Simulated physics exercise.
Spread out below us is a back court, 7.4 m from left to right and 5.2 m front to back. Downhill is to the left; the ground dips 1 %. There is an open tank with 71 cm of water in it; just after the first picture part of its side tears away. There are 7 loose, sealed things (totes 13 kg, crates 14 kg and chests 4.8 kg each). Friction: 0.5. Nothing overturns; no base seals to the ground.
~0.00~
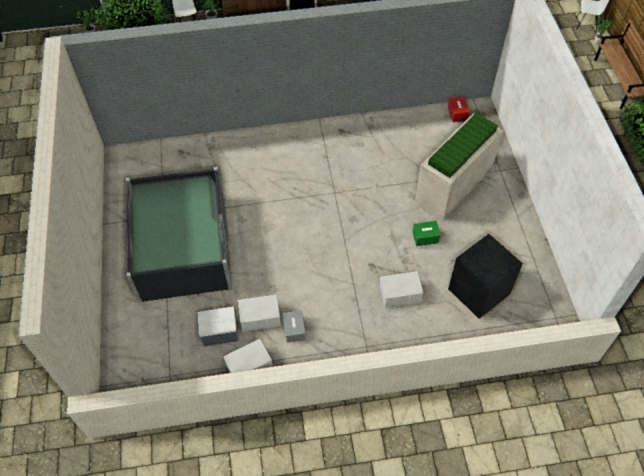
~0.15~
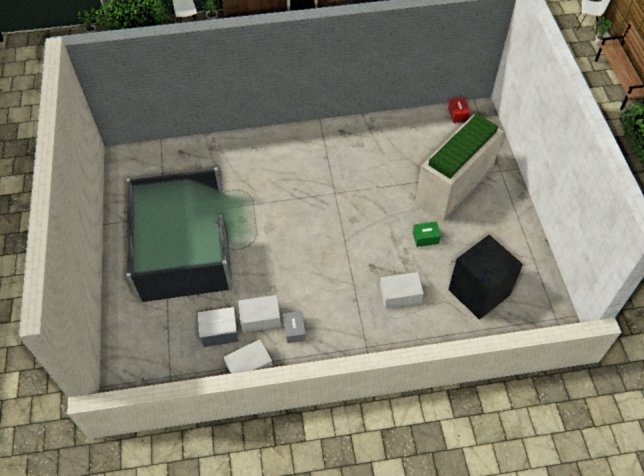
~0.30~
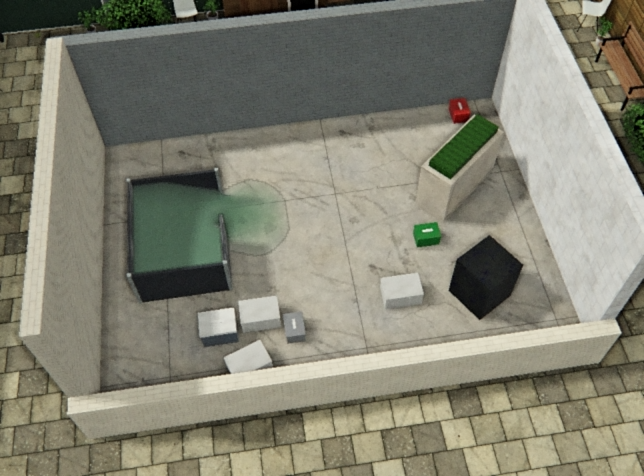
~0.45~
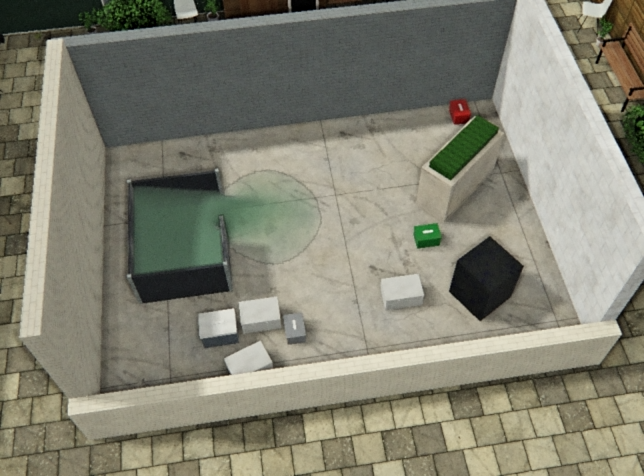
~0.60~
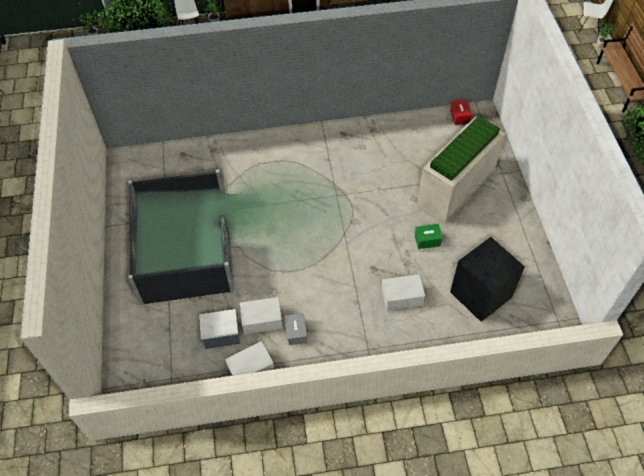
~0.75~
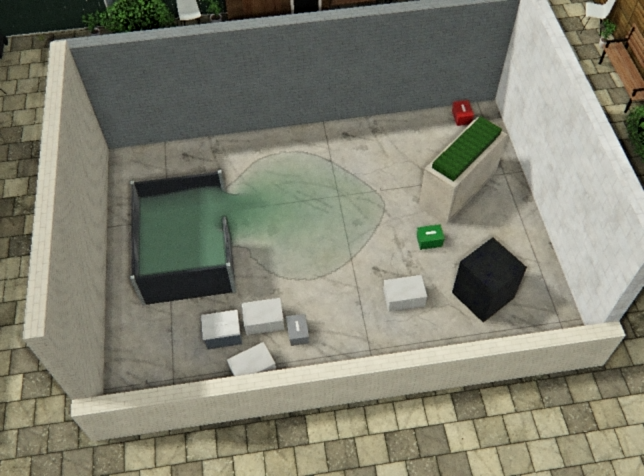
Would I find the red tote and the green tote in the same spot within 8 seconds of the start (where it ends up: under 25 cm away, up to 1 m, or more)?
Result: The red tote ought to be borne away, the green tote ought to be borne away.
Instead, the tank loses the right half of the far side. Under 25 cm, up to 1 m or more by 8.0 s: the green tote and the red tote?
The green tote hardly moves, the red tote drifts a bit.
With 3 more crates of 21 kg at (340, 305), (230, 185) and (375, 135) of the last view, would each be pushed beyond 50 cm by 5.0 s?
Within it, within it, beyond it.
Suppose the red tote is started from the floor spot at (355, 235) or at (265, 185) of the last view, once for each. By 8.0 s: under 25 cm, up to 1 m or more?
I'd expect that it gets borne away first and gets borne away second.
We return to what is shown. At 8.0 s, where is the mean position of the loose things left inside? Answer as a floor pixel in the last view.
Mean position: Approximately (339, 323).
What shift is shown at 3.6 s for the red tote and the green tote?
Shifts by then: Around 120 and 140 cm.
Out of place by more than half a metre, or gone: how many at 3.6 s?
Tally: 2.
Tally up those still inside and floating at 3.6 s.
The number is 1.
After 1.6 s the red tote is near (464, 109), 0.0 m from its start, aground; the green tote is near (433, 233), 0.0 m from its start, aground; 0 afloat.
After 3.6 s the red tote is near (493, 150), 1.1 m from its start, afloat; the green tote is near (517, 237), 1.4 m from its start, aground; 1 afloat.
After 5.6 s the red tote is near (517, 226), 2.8 m from its start, aground; the green tote is near (544, 321), 2.3 m from its start, afloat; 1 afloat.
After 8.0 s the red tote is near (517, 229), 2.8 m from its start, aground; the green tote is near (455, 336), 1.9 m from its start, aground; 1 afloat.
